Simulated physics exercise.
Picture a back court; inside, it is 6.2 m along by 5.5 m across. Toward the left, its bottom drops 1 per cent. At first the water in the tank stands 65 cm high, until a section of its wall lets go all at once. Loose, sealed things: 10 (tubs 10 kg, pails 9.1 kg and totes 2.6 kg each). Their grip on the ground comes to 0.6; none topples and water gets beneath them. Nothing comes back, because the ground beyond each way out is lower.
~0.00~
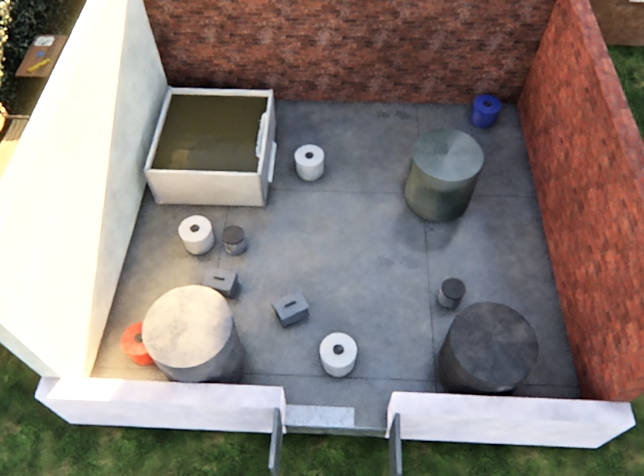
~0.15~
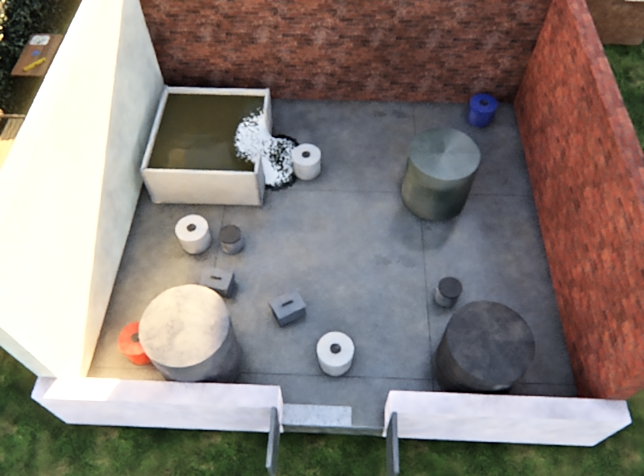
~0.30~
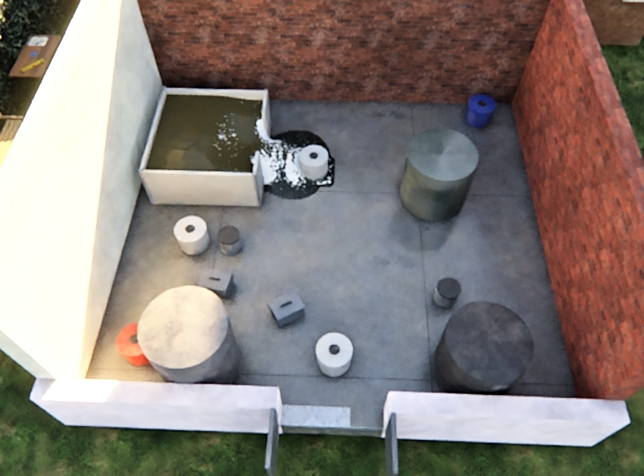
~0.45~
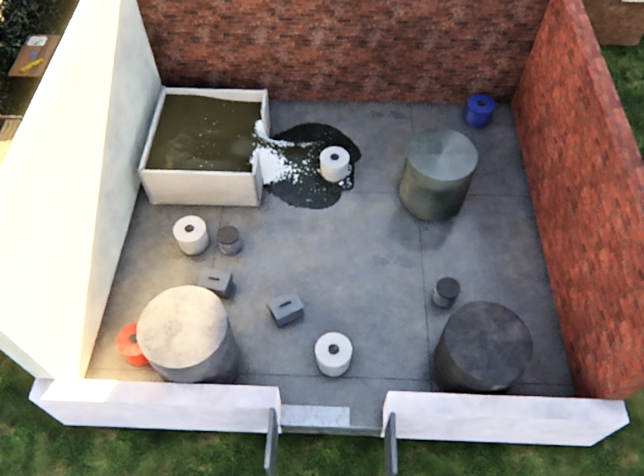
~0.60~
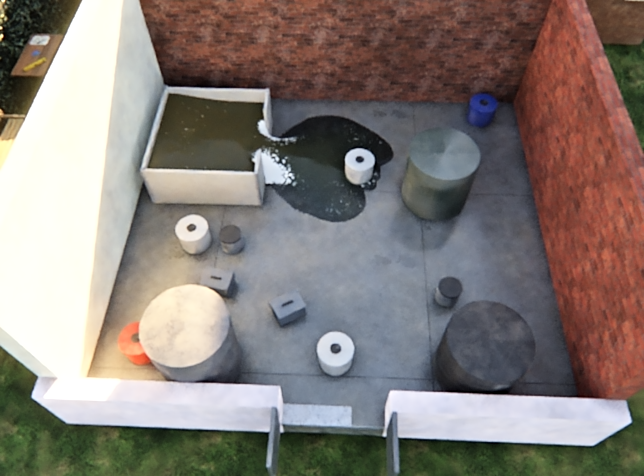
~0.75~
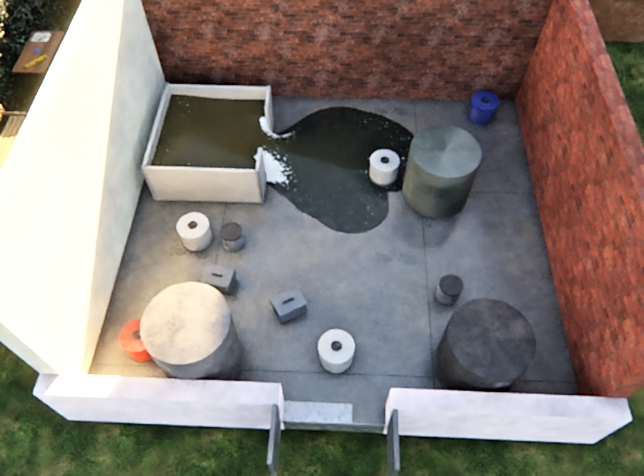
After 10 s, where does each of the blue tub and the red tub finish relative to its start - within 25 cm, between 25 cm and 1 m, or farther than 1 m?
At that point the blue tub is farther than 1 m, the red tub is within 25 cm.
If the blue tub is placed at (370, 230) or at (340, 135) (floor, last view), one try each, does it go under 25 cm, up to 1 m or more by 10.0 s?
I'd expect that it gets borne away first and gets borne away second.
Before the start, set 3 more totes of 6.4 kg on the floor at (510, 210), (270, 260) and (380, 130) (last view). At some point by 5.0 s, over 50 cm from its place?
Respectively: Greater, smaller, greater.
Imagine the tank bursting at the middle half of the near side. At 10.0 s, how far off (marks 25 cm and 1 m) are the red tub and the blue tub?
Outcome - red tub: Long-distance displacement, blue tub: No real movement.
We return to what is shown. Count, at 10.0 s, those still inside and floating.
Count: 4.
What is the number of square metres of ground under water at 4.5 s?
I'd estimate close to 23 m2.
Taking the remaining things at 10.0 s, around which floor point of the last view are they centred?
Near (275, 283).
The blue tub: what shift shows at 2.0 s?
By that time, close to 40 cm.
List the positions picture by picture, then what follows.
The blue tub at (487, 104), on the bottom; the red tub at (140, 338) rests on the ground; 2.9 m2 under water; 0 of 10 have shifted, in the first picture.
The blue tub at (484, 103), on the bottom; the red tub at (137, 338), on the bottom; water covers 3.4 m2; 0 of 10 have shifted, in the second picture.
The blue tub at (482, 104), on the bottom; the red tub at (135, 339), on the bottom; water covers 3.9 m2; 1 of 10 have shifted, in the third picture.
The blue tub at (481, 104), on the bottom; the red tub at (134, 339), on the bottom; 4.8 m2 under water; 1 of 10 have shifted, in the fourth picture.
The blue tub at (484, 103), on the bottom; the red tub at (137, 338) rests on the ground; 5.8 m2 under water; 1 of 10 have shifted, in the fifth picture.
The blue tub at (485, 101) rests on the ground; the red tub at (138, 335) rests on the ground; 7.1 m2 under water; 1 of 10 have shifted, in the sixth picture.
After 2.0 s the blue tub is near (512, 92), 0.4 m from its start, afloat; the red tub is near (138, 335), 0.0 m from its start, aground; 0 of 10 are out; 3 afloat.
After 4.5 s the blue tub is near (509, 207), 2.2 m from its start, afloat; the red tub is near (138, 335), 0.0 m from its start, aground; 0 of 10 are out; 3 afloat.
After 7.0 s the blue tub is near (505, 278), 3.4 m from its start, afloat; the red tub is near (138, 335), 0.0 m from its start, aground; 0 of 10 are out; 5 afloat.
After 10.0 s the blue tub is near (386, 250), 3.5 m from its start, aground; the red tub is near (138, 335), 0.0 m from its start, aground; 1 of 10 are out; 4 afloat.
